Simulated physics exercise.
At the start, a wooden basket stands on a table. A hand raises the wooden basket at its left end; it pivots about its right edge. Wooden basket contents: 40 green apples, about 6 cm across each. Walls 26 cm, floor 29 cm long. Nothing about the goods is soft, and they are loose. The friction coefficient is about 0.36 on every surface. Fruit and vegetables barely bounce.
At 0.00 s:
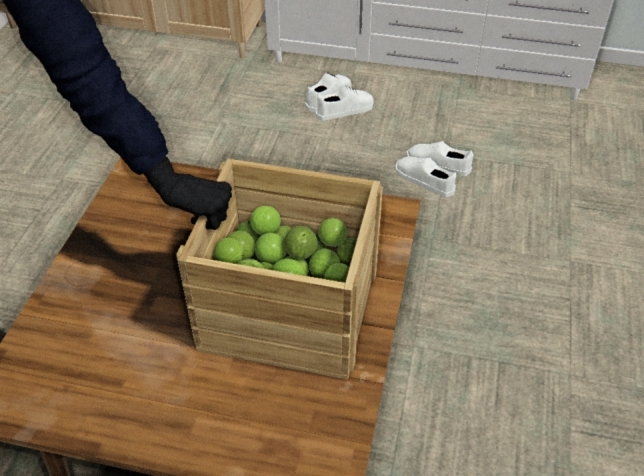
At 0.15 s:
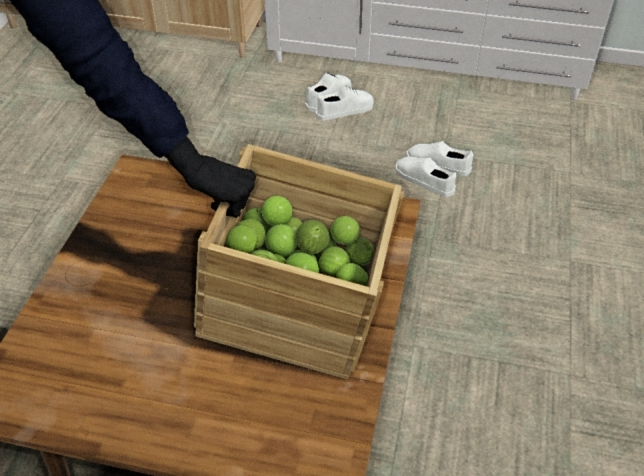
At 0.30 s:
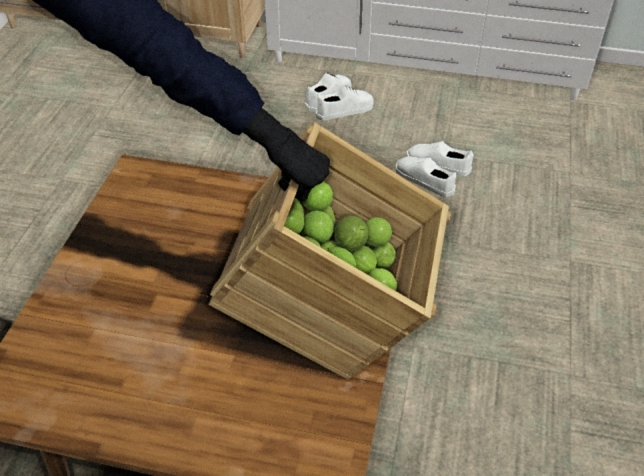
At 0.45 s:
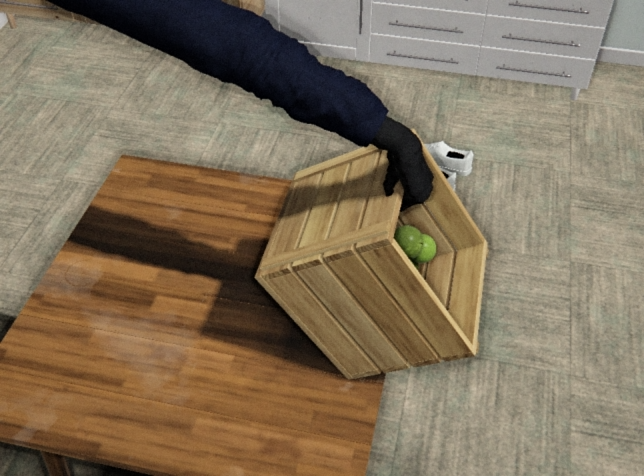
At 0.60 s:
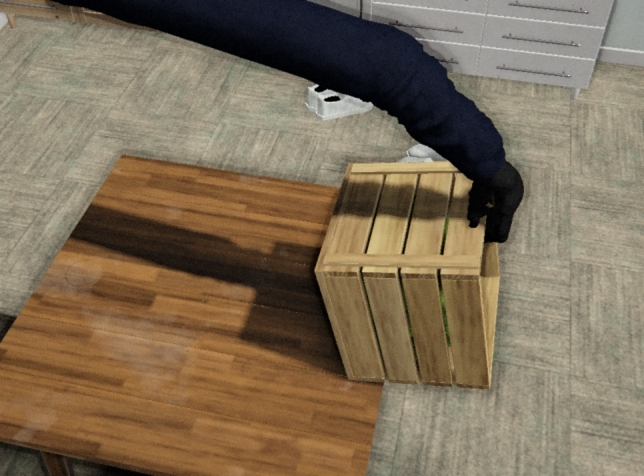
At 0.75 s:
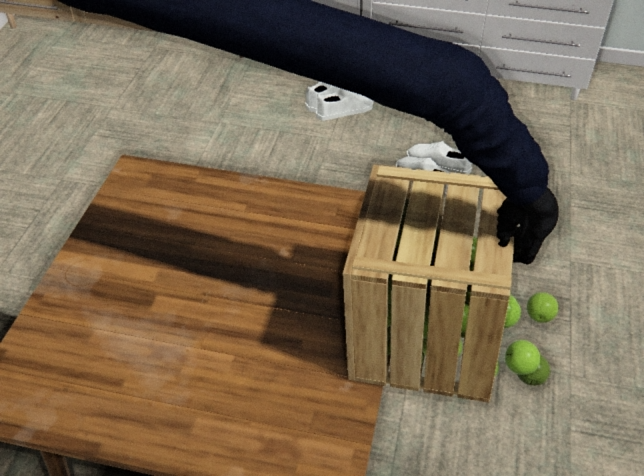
Above a wooden table, a gloved hand tilting a wooden crate rightward onto its side, green apples rolling out past its edge.
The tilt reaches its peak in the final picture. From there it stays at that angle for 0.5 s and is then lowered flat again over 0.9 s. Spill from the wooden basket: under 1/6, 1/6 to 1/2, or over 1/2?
Share lost: One sixth up to half.
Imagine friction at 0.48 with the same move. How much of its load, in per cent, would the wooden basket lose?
Then the wooden basket sheds 30 per cent of its load.
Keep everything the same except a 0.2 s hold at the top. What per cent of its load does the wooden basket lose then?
In that case the wooden basket sheds 30 percent of its load.
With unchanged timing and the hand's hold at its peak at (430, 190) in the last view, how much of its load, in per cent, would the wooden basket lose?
The wooden basket would shed 0 percent of its load.
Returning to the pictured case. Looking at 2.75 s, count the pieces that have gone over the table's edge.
I'd put the number around 12.
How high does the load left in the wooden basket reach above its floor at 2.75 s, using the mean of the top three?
I'd say near 15 cm.
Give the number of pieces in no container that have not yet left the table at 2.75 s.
I'd put it at close to 0.
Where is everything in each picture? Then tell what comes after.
In the first frame (we follow the rim corner now nearest the camera), wooden basket at (345, 286); tilt 0°; nothing out yet.
In the second frame, wooden basket at (369, 291); tilt 9°.
In the third frame, wooden basket at (425, 312); tilt 31°.
In the fourth frame, wooden basket at (473, 349); tilt 56°.
In the fifth frame, wooden basket at (490, 383); tilt 78°.
In the sixth frame, wooden basket at (490, 396); tilt 87°; 3 out, the lowest apple at (533, 369).
After 1.07 s, tilt 87°; 10 of 40 out of the wooden basket.
After 1.47 s, tilt 74°; 13 of 40 out of the wooden basket.
After 2.03 s, tilt 4°; 13 of 40 out of the wooden basket.
Final count (at 2.75 s), 13 of 40 out of the wooden basket. Asked share, 13 of 40, 32 per cent.
